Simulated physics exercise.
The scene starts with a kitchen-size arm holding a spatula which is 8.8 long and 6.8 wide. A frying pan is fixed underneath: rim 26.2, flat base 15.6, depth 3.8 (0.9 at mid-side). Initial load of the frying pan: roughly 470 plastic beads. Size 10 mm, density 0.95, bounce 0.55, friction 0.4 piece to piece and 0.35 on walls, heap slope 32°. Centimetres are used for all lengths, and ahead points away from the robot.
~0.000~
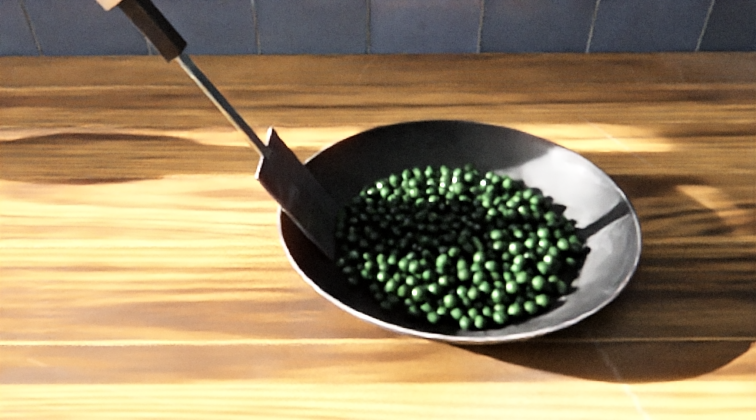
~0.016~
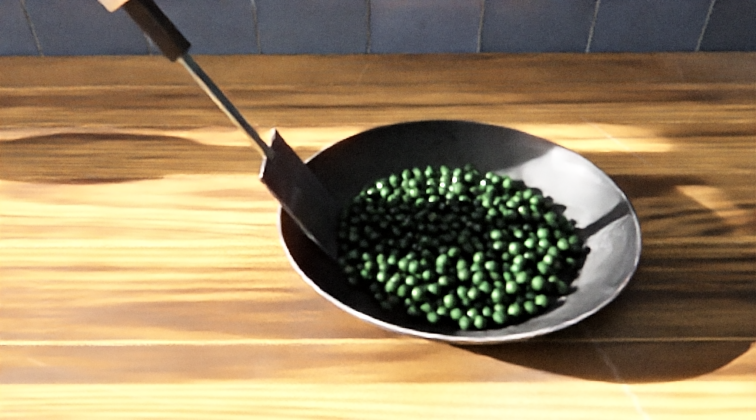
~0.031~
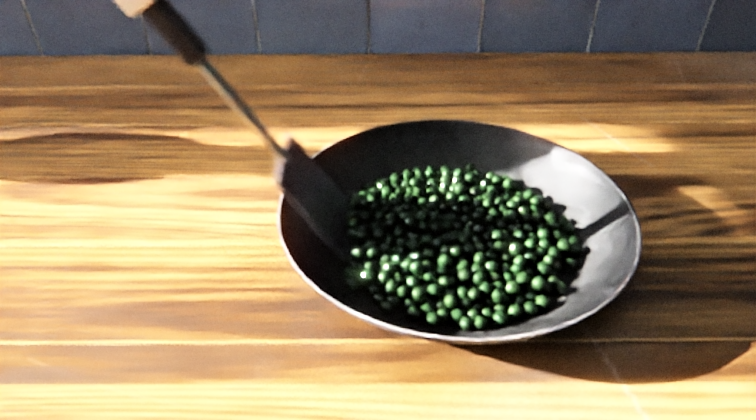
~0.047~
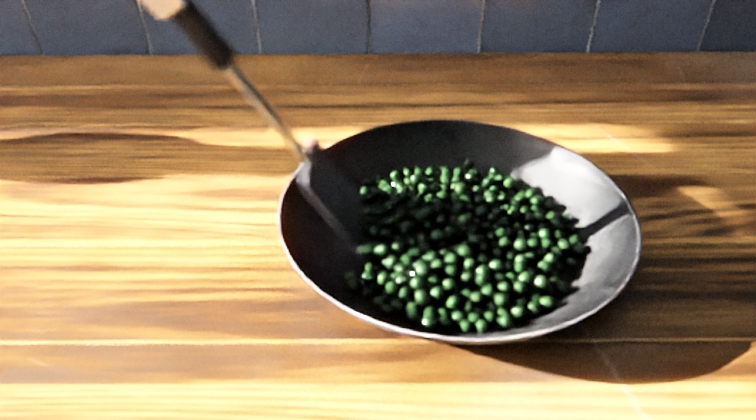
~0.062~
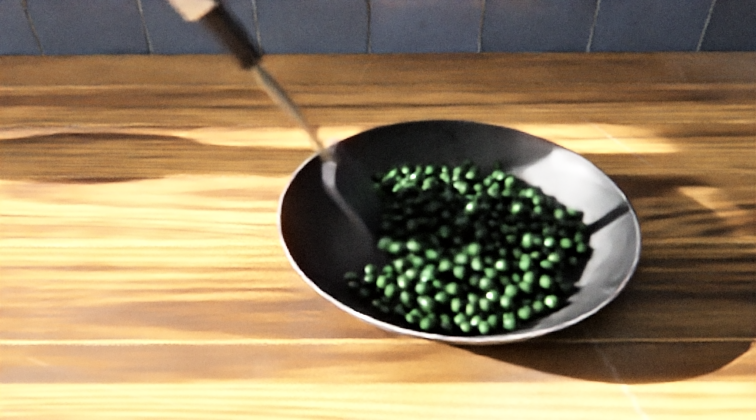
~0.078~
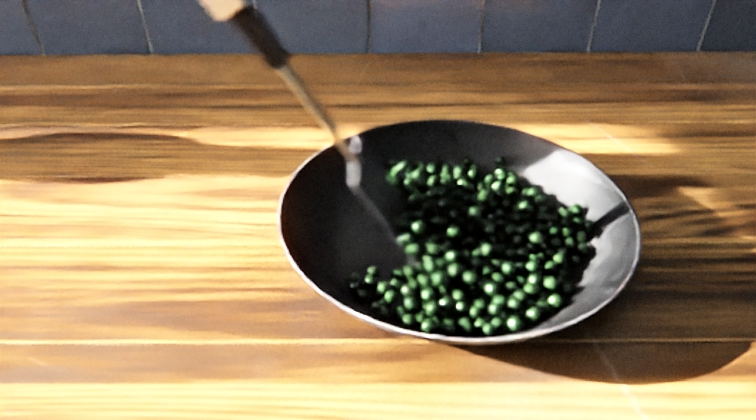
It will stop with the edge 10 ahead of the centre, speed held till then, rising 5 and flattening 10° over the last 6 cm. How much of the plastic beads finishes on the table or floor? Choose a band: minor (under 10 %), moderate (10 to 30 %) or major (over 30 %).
Moderate.
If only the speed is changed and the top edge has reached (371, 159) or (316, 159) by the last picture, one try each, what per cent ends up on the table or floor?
Some 20 and 5 per cent.
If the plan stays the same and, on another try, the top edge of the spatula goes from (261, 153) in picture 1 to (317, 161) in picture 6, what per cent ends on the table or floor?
About 10 per cent.
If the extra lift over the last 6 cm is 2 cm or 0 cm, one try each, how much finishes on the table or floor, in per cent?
I'd put it near 25 in a hundred, then near 25 in a hundred.
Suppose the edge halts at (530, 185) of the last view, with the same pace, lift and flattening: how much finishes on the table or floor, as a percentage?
10 %, roughly.
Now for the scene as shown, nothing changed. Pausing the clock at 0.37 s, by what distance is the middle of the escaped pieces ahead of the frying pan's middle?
It comes to near 28 cm ahead of the middle.
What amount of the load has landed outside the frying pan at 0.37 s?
I'd put it at around 10 per cent.
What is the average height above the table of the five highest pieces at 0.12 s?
Estimated height above table: Approx. 6 cm.
After 0.12 s, sloping 58°, highest piece 7 above the table; 469 in the frying pan.
After 0.15 s, sloping 55°, highest piece 7 above the table; 469 in the frying pan.
After 0.37 s, sloping 48°, highest piece 16 above the table; 387 in the frying pan, 51 on the table or floor, 31 on the blade or in flight.
After 1.42 s, sloping 48°, highest piece 5 above the table; 387 in the frying pan, 82 on the table or floor.
In the end, 387 in the frying pan, 82 on the table or floor. That is 17 % on the table or floor.
